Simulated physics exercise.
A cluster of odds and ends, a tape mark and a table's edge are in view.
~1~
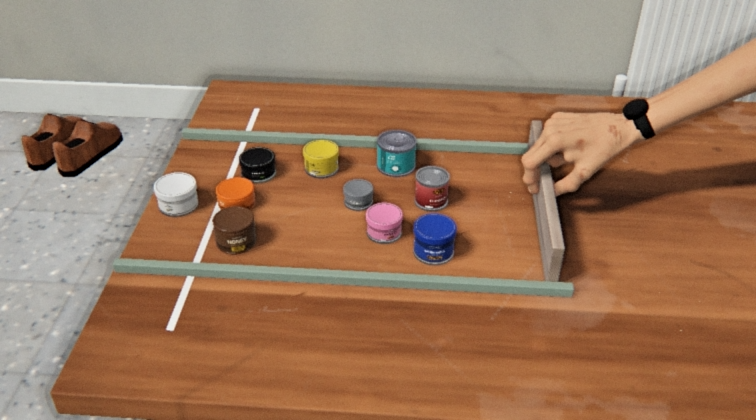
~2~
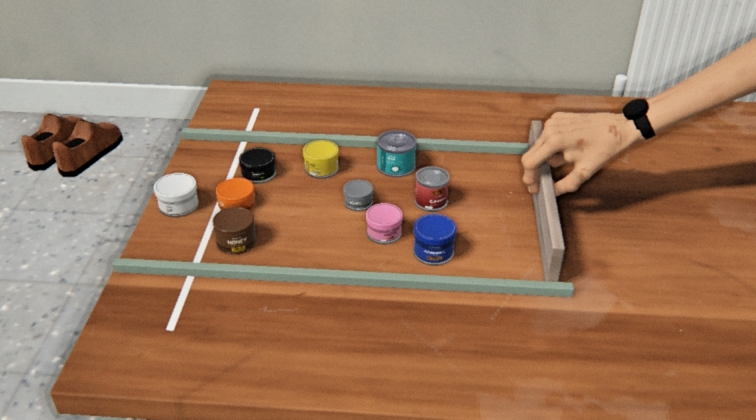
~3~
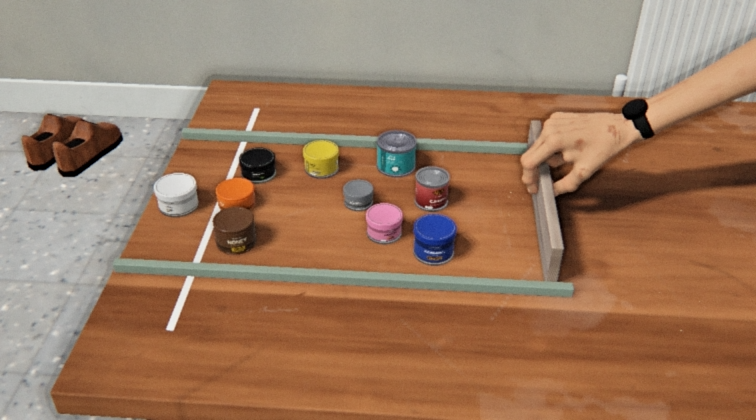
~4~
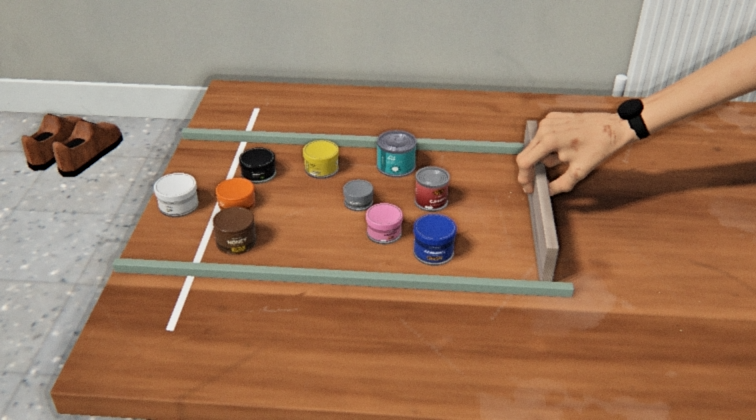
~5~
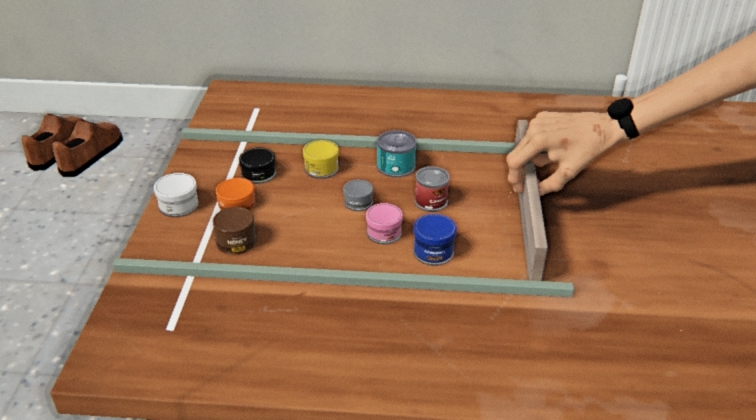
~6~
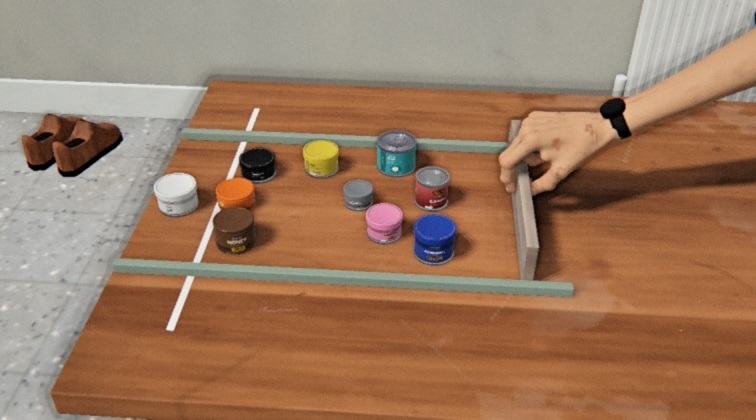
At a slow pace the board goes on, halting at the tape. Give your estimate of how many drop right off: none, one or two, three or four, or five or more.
From what happens, the ones that come off the end make one or two in total.
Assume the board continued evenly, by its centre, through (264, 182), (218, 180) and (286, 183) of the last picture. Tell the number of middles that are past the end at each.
Respectively, 0, 1 and 0.
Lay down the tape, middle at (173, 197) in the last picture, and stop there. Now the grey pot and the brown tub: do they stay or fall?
Grey pot - safe; brown tub - gone.
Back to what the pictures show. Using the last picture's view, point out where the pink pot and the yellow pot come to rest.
The pink pot at (195, 211), the yellow pot at (195, 158).
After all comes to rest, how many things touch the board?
That comes to 5.
Soon after, none off yet; white tin at rest near (177, 195); orange tub at rest near (236, 197); black pot at rest near (258, 166).
By the end, the number that fall off is one or two; fallen, white tin.
